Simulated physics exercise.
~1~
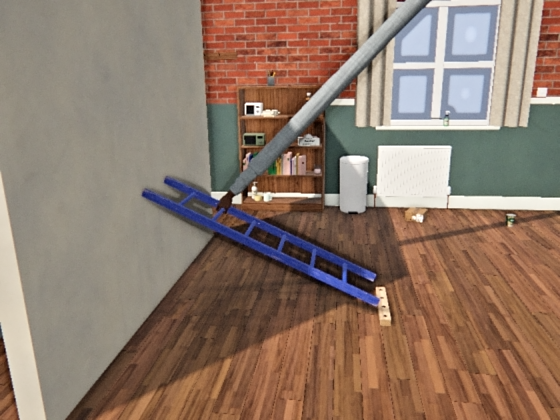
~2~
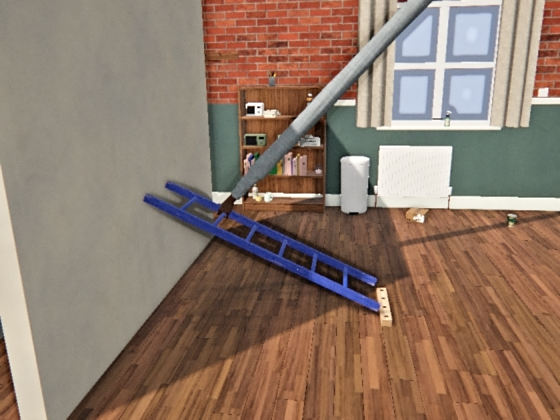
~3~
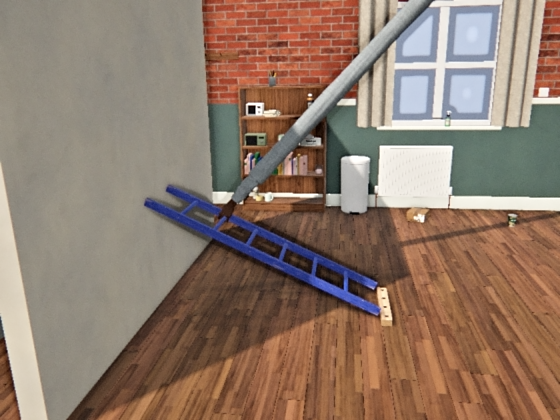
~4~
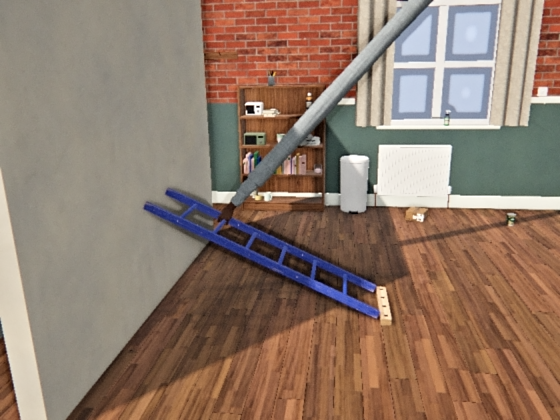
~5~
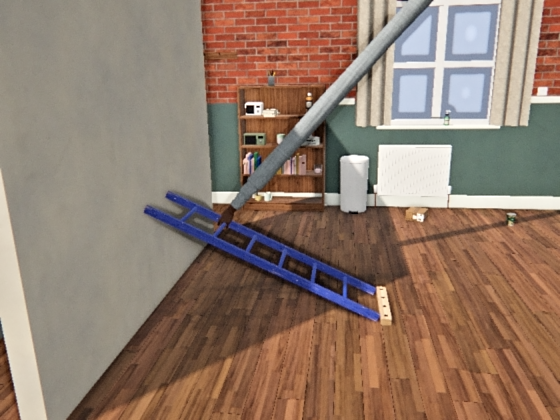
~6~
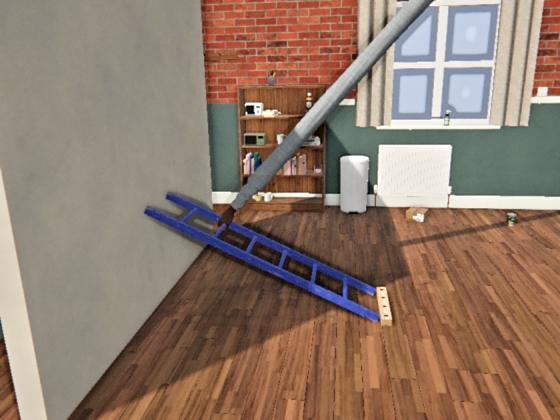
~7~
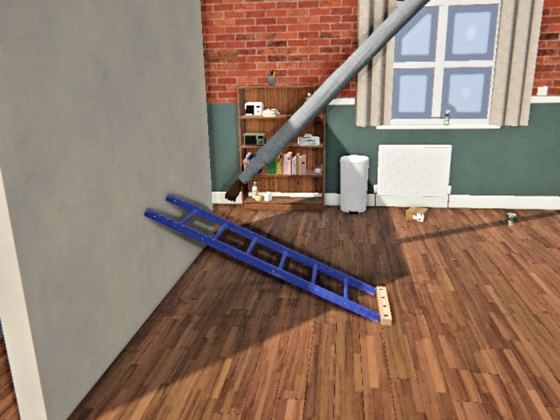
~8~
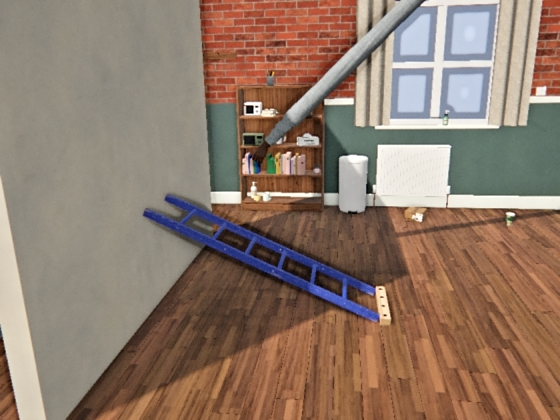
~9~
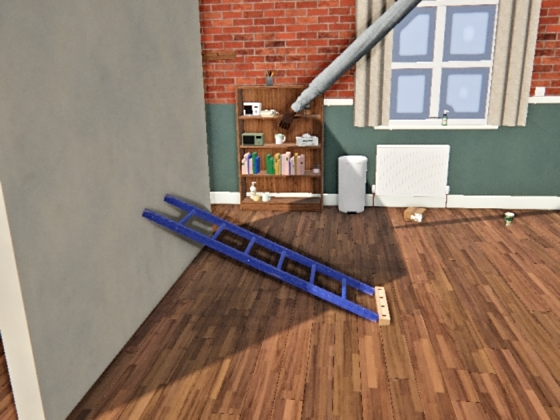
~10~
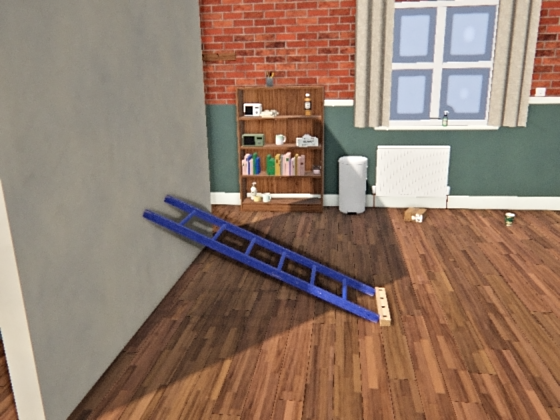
In a room with a wooden floor, a long grey arm held a blue ladder slanting against a wall, its foot by a pale strip of wood, and eased it slightly before letting go and drawing away. The ladder stayed leaning there.
